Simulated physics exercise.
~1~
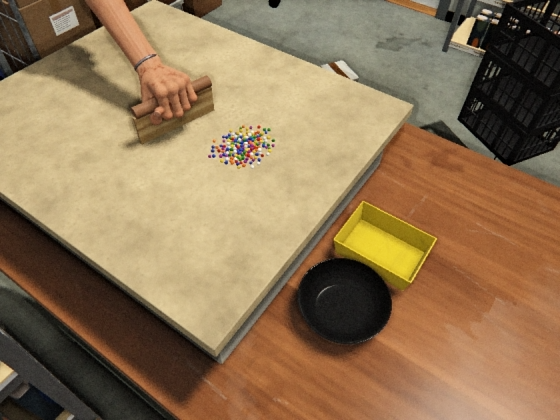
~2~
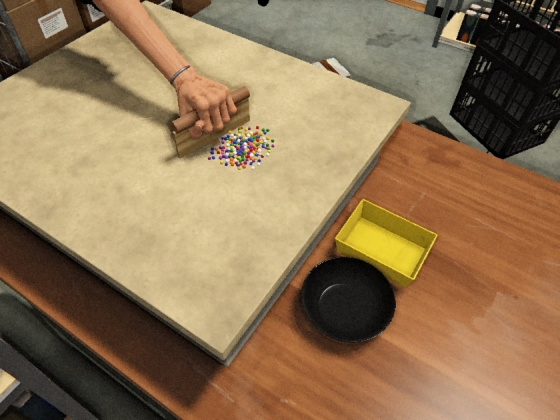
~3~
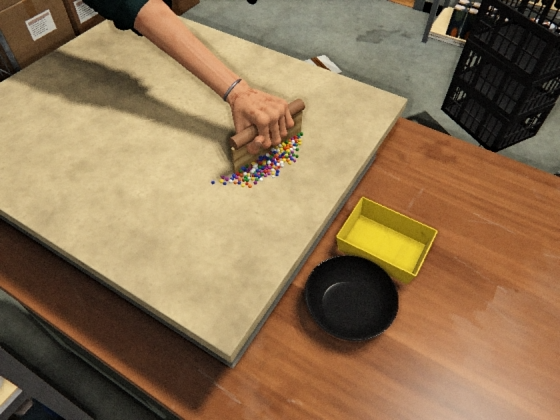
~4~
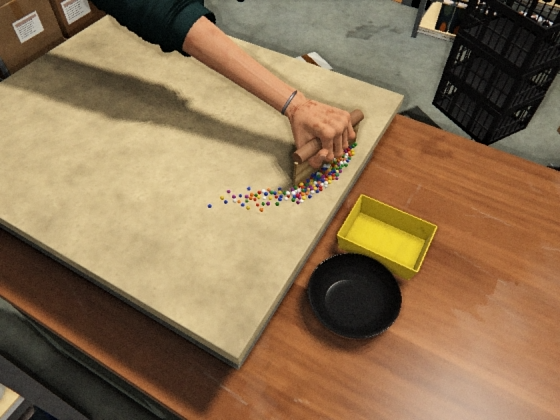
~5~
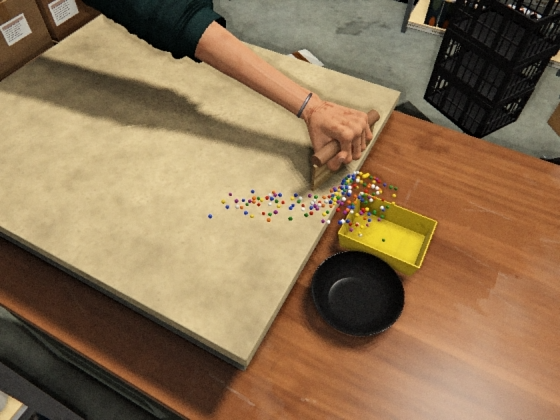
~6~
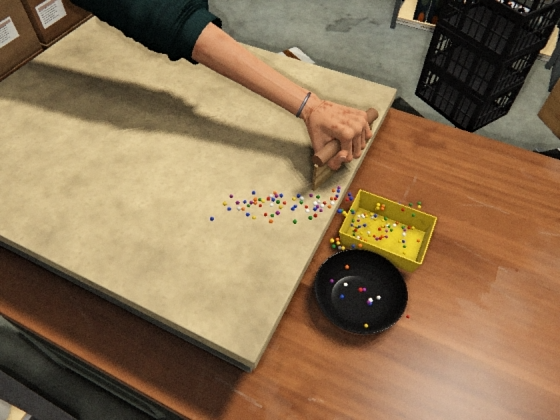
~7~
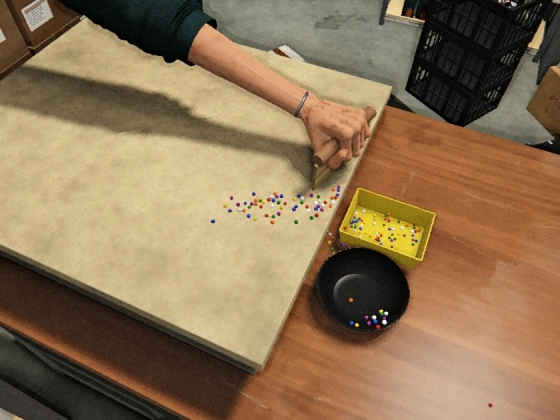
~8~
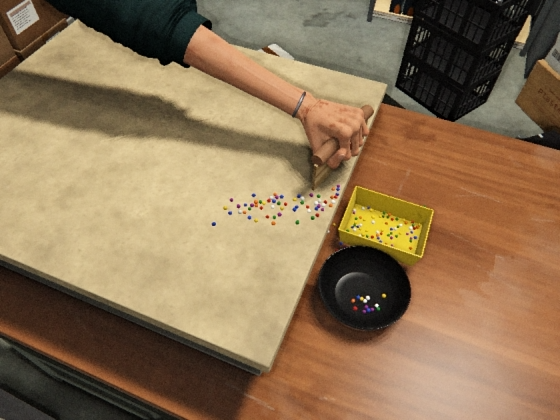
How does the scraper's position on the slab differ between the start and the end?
At the start the scraper is on the far part of the slab, to the left of the bead pile. By the end it is further right and a little nearer, at the slab's right edge by the yellow tin.
